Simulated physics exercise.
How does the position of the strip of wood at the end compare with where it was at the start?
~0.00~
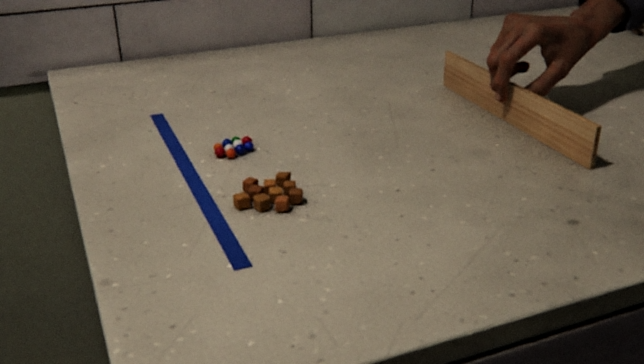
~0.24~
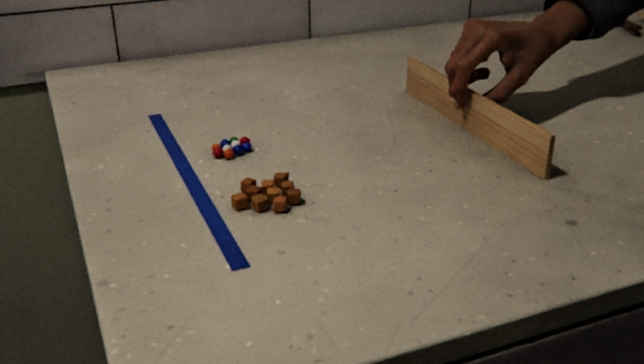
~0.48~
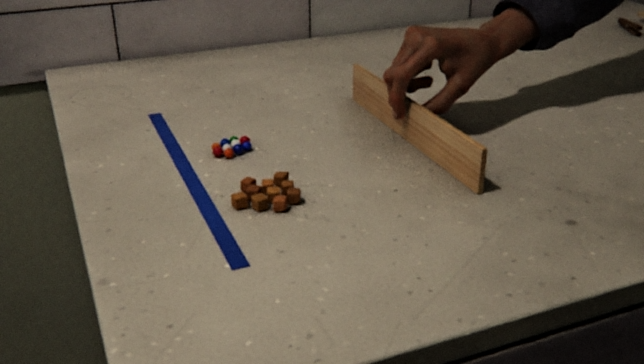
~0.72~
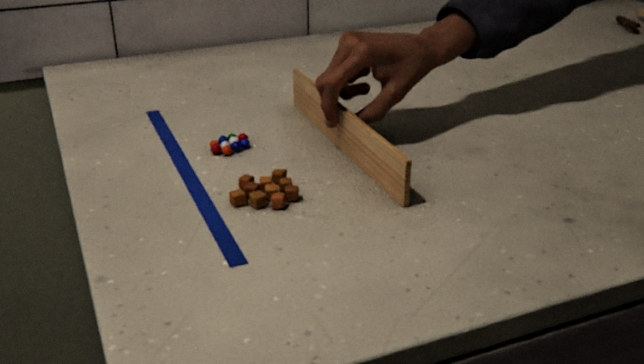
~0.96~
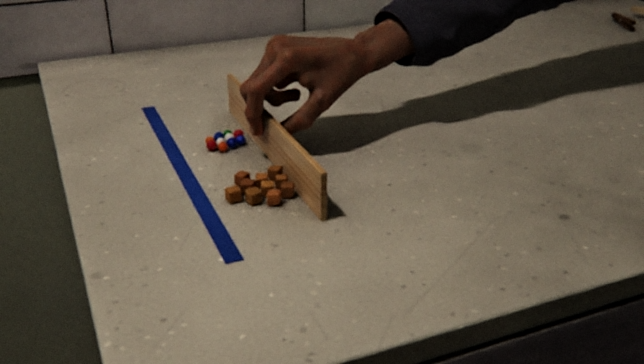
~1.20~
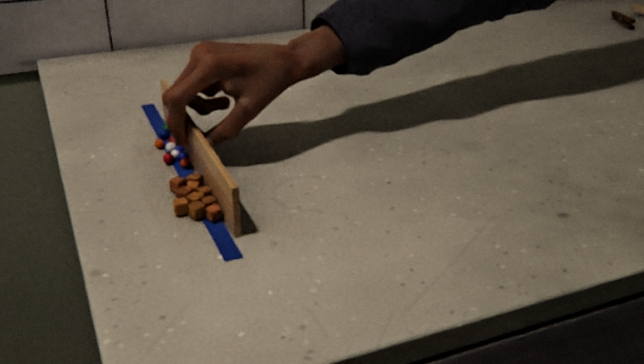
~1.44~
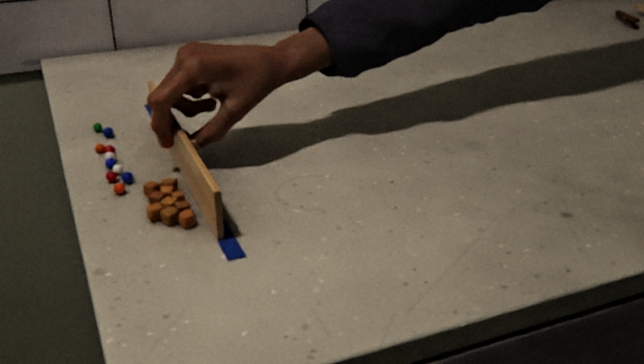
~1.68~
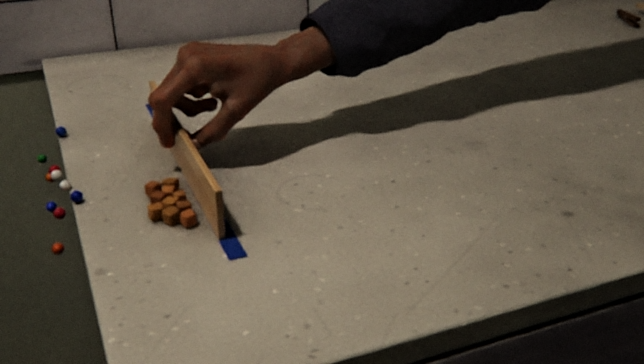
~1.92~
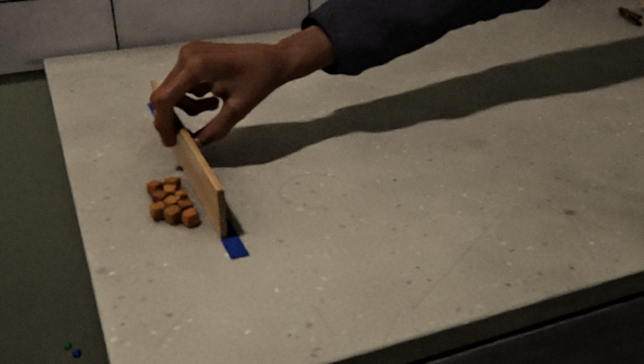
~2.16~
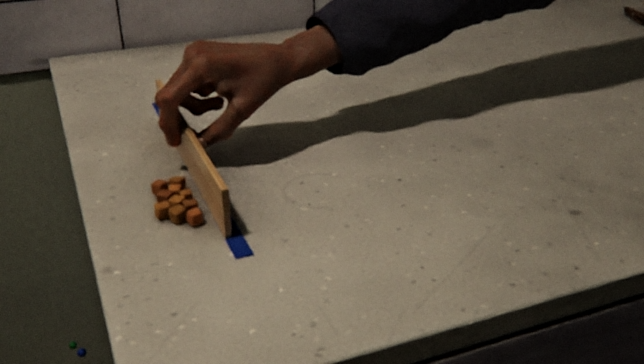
At the start the strip of wood stood over on the right side of the counter, well away from the blue tape. By the end it was far to the left, standing at the tape.
On a pale speckled countertop, a hand slid an upright strip of wood leftward, pushing brown cubes and small colourful balls until it stopped at the blue tape. The balls rolled on over the left edge, while the cubes stayed on the counter.
